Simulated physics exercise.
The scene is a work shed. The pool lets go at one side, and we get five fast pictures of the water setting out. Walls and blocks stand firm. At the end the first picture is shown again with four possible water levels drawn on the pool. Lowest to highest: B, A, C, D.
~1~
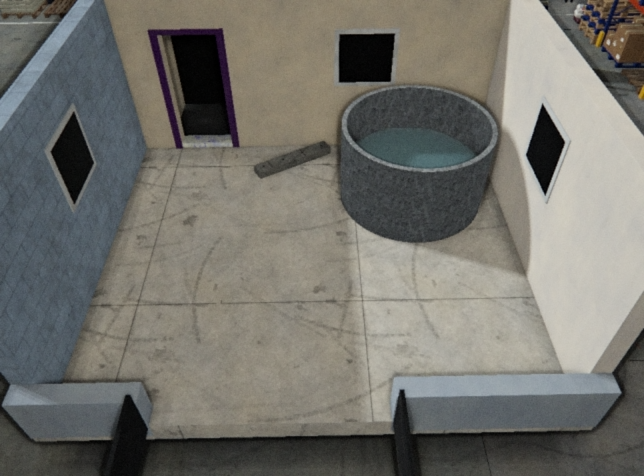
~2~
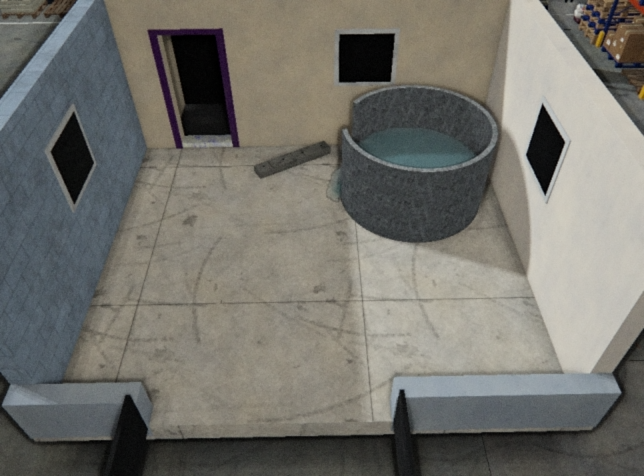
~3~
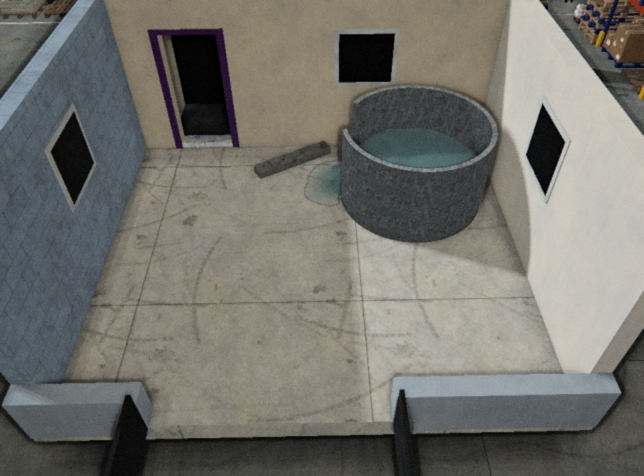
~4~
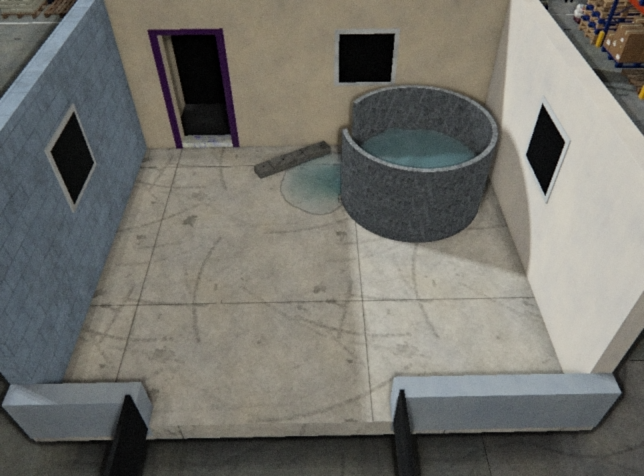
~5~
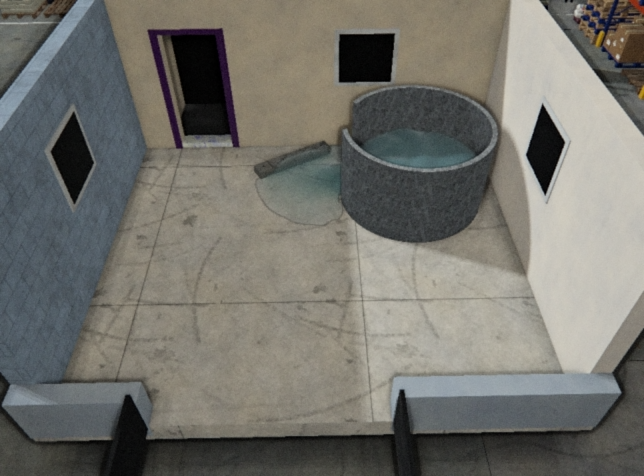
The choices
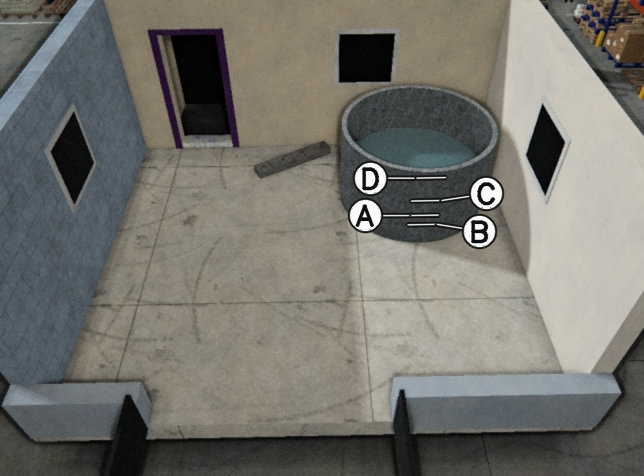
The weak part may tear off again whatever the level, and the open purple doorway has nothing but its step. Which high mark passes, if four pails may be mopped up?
It is A.
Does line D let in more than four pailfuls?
Yes.
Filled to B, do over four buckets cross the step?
No, not at all.
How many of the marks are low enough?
Two of the four.
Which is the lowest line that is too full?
That would be C.
On the marked copy, A at (423, 215); B at (422, 224); C at (426, 200); D at (430, 177); from the bottom up B, A, C, D.
For line A, a splash gets over, under a bucket.
For line B, nothing gets over.
For line C, about 8 bucketfuls get in.
For line D, dozens of bucketfuls pour in.
